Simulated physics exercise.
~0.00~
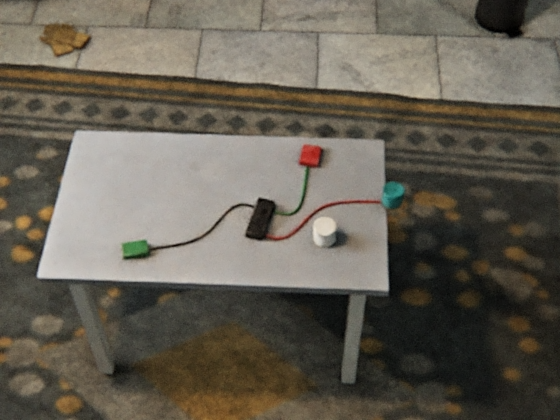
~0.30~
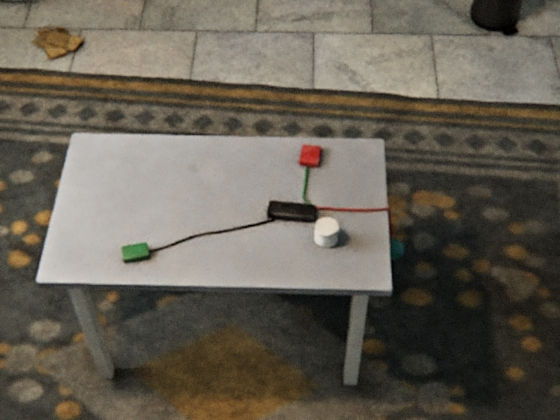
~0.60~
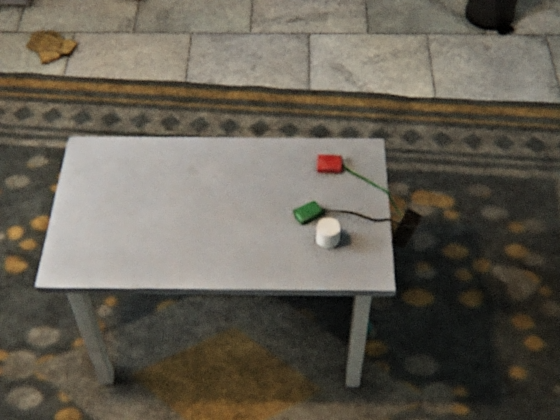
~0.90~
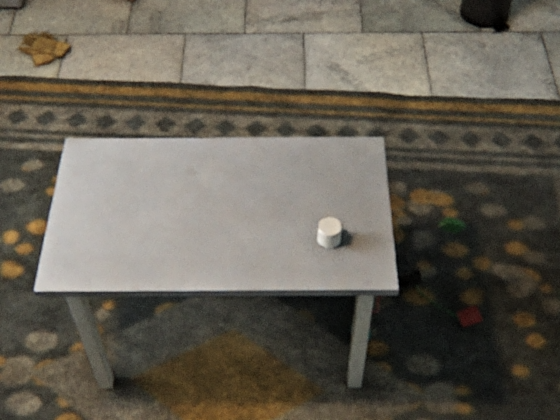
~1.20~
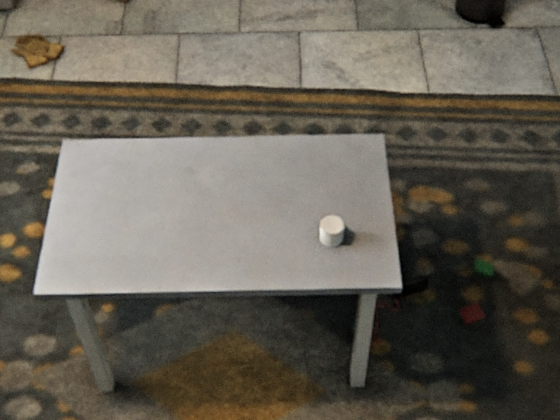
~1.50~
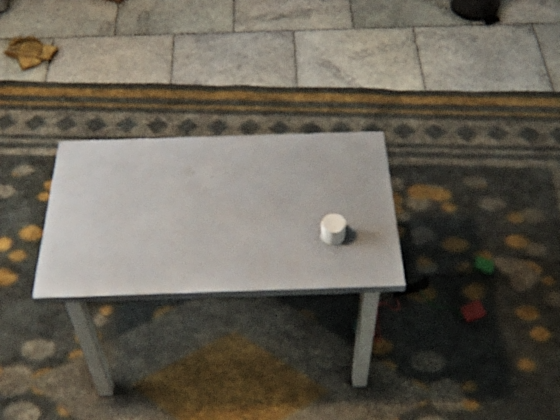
On a grey table over patterned carpet, a falling teal object is followed off the right edge by cabled blocks, leaving a white tub.
